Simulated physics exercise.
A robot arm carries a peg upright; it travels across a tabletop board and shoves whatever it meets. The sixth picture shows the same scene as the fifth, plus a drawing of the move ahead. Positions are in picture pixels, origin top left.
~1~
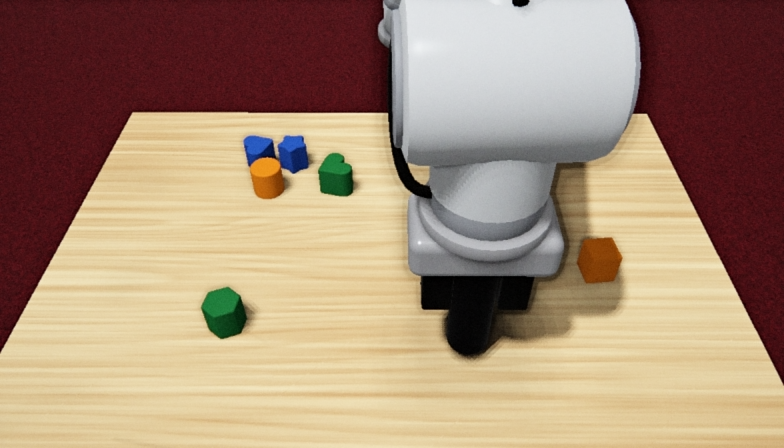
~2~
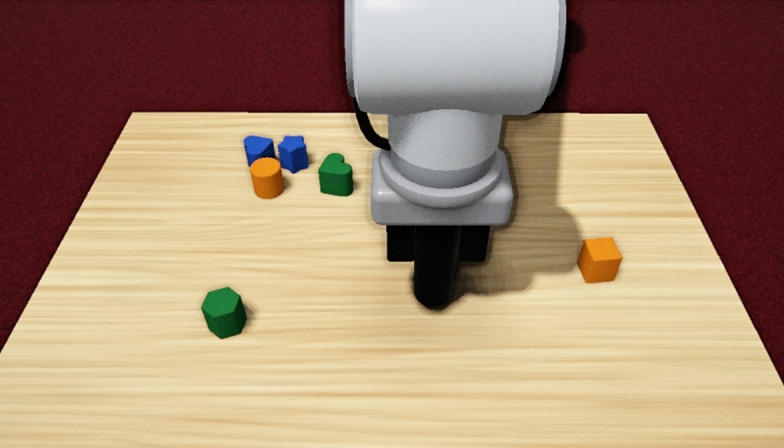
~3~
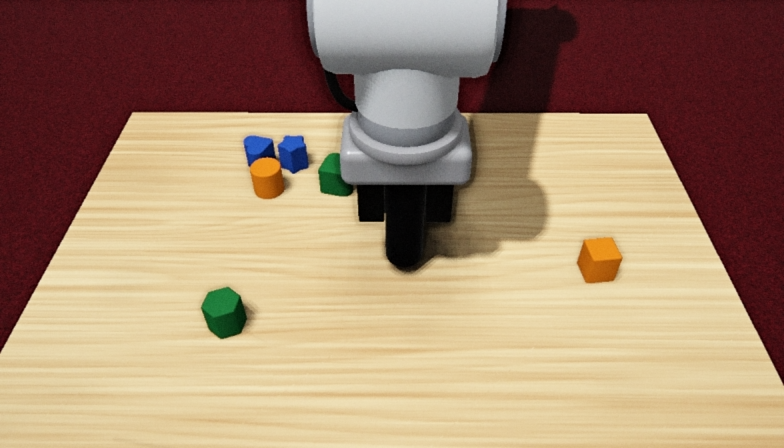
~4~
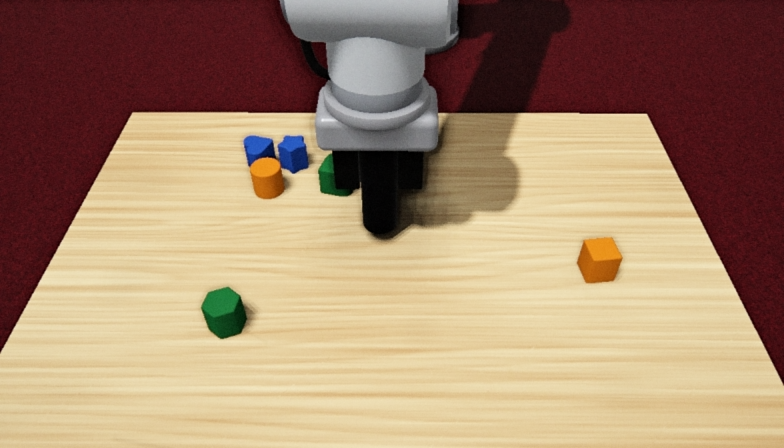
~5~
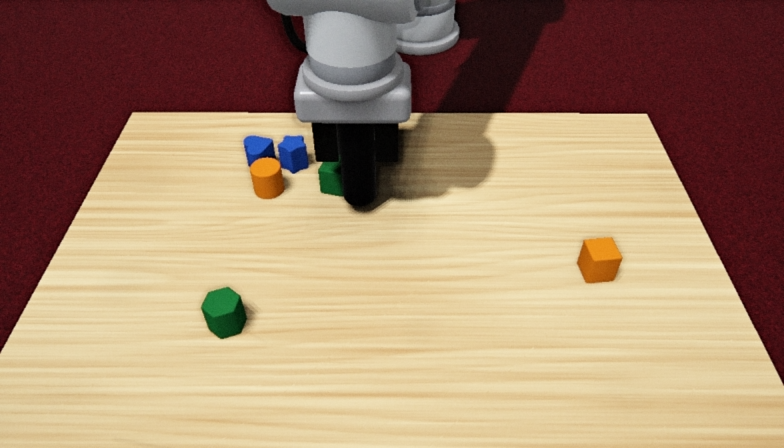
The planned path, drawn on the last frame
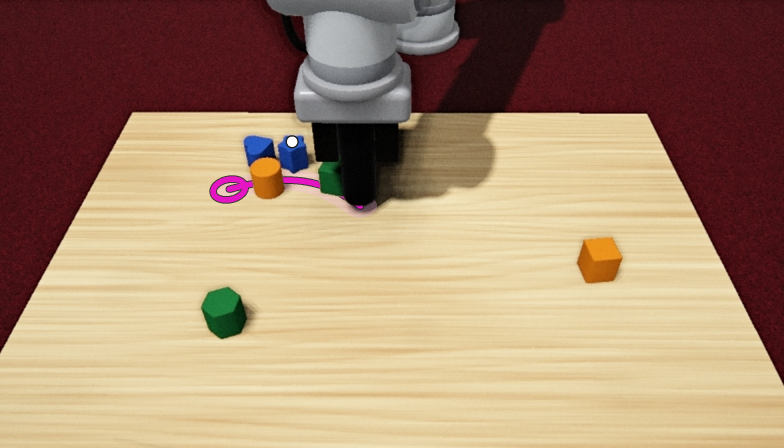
A white robot arm with a black tip moved steadily up and to the left over a wooden table, partly covering a green block near the orange and blue ones, while all the blocks stayed put.
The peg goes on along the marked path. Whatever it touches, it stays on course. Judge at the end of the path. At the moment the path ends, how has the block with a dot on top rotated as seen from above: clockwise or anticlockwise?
Looking down, my answer is that the block with a dot on top rotates anticlockwise.
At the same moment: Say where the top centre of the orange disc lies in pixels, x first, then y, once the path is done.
The middle of the upper face of the orange disc will lie at about (208, 186) in the picture.
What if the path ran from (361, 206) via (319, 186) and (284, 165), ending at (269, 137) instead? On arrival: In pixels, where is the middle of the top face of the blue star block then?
My estimate: (261, 101).
Path on the board, from (361, 206) via (323, 186) and (278, 180), ending at (229, 189); the dot is on the blue star block.
On the path given first. One third of the way, peg at (322, 177); blue star block at (284, 138), turned 20° anticlockwise; green heart block at (308, 143), turned 25° clockwise.
Two thirds of the way, peg at (275, 171); blue heart block at (252, 142), turned 30° anticlockwise; orange disc at (245, 170); blue star block at (275, 129), turned 45° anticlockwise; green heart block at (298, 137), turned 75° clockwise.
At the end, peg at (227, 180); blue heart block at (247, 141); orange disc at (208, 186); blue star block at (275, 129), turned 45° anticlockwise; green heart block at (298, 137), turned 75° clockwise.
